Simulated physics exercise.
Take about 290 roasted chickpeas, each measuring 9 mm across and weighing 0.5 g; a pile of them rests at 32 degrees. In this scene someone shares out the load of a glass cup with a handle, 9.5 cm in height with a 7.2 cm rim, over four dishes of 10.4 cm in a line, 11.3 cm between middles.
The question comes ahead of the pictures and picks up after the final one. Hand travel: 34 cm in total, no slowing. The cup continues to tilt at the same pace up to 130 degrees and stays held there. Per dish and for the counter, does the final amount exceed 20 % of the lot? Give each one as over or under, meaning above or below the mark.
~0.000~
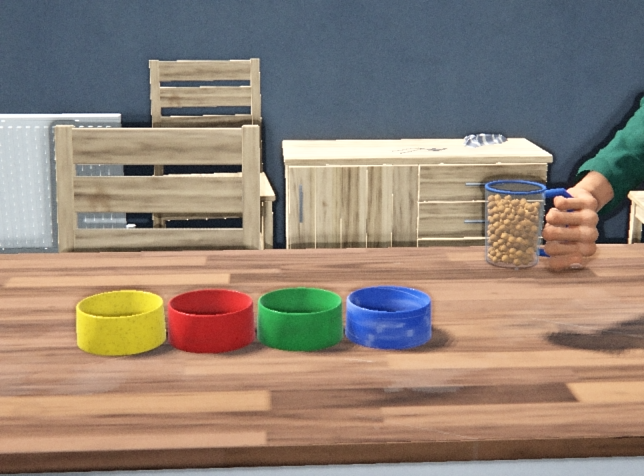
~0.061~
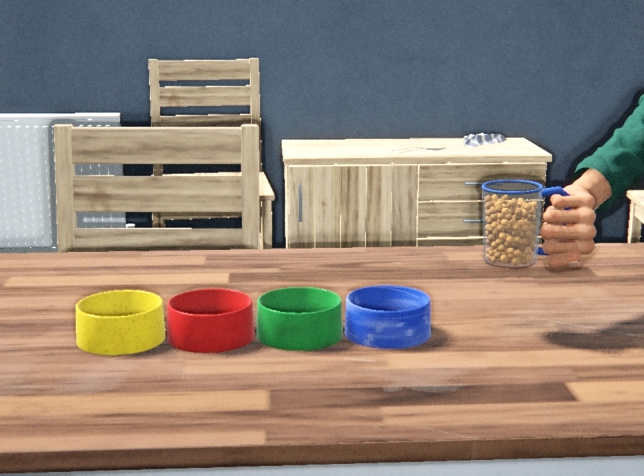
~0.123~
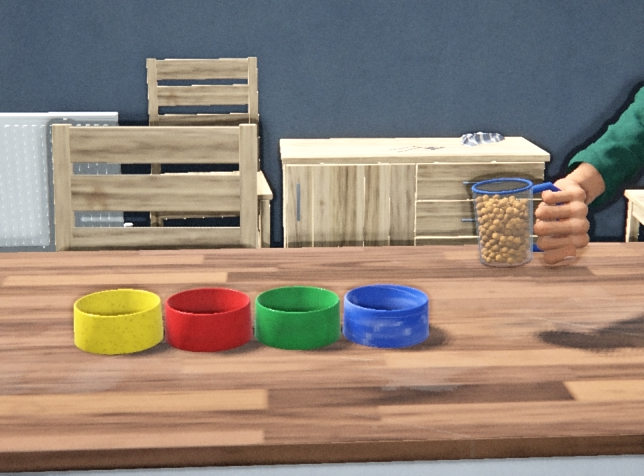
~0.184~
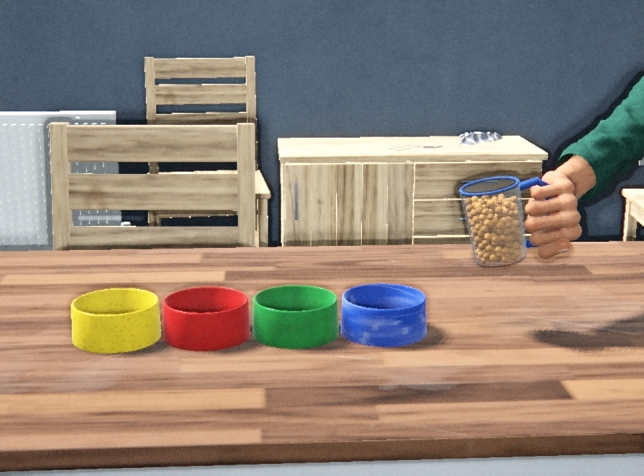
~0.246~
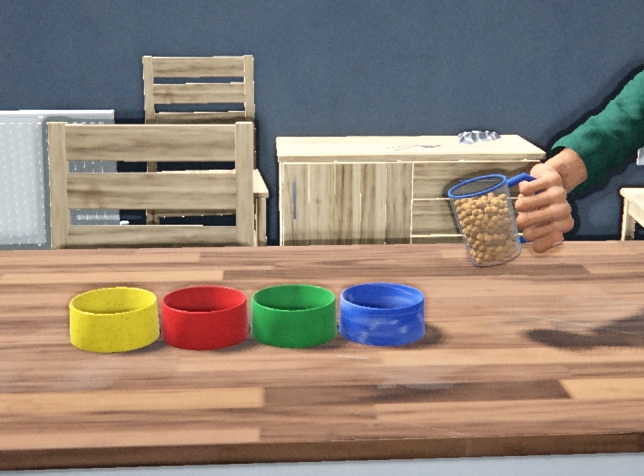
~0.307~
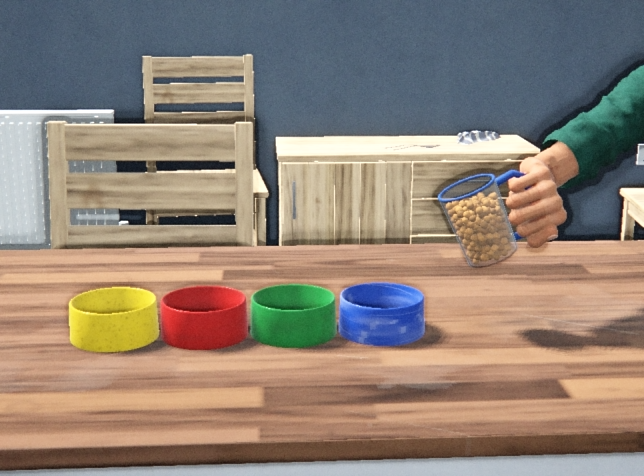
Red: Under, blue: Under, green: Over, yellow: Under, counter: Under.
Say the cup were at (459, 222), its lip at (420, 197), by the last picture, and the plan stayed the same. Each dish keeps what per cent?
Final shares - red 100 %, blue 0 %, green 0 %, yellow 0 %.
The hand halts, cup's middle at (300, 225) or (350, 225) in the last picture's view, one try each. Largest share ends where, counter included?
Try 1 - green; try 2 - green.
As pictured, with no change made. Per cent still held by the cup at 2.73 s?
It comes out close to 0 per cent.
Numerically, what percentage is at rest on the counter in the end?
About 5 percent.
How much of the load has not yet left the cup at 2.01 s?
Roughly 0 %.
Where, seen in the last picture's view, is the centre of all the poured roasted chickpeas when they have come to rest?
Somewhere near (292, 316) in the last picture.
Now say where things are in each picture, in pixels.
Cup at (514, 225), tilt 0 degrees, lip at (487, 188), moved 0.0 cm; middle of the pieces at (513, 232); blue dish at (389, 299); green dish at (300, 301); red dish at (211, 303); yellow dish at (120, 304), in the first frame.
Cup at (511, 224), tilt 1 degrees, lip at (484, 188), moved 0.2 cm; middle of the pieces at (511, 232), in the second frame.
Cup at (504, 223), tilt 6 degrees, lip at (474, 190), moved 0.9 cm; middle of the pieces at (505, 231), in the third frame.
Cup at (495, 222), tilt 12 degrees, lip at (461, 192), moved 1.7 cm; middle of the pieces at (497, 230), in the fourth frame.
Cup at (487, 222), tilt 18 degrees, lip at (450, 195), moved 2.6 cm; middle of the pieces at (489, 229), in the fifth frame.
Cup at (480, 222), tilt 23 degrees, lip at (440, 199), moved 3.4 cm; middle of the pieces at (483, 228); blue dish at (382, 296); green dish at (293, 298); red dish at (204, 299); yellow dish at (113, 301). Its pace works out near 95 degrees a second; the hand travels 14 cm a second, in the sixth frame.
After 1.33 s, tilt 120 degrees; cup holds 65 %, green 25 %.
Then, at 2.01 s, tilt 130 degrees; cup holds 0 %, green 95 %.
Then, at 2.73 s, tilt 130 degrees; cup holds 0 %, green 95 %.
By 3.0 s all is still; red 0 %, blue 0 %, green 95 %, yellow 0 %, counter 5 %.
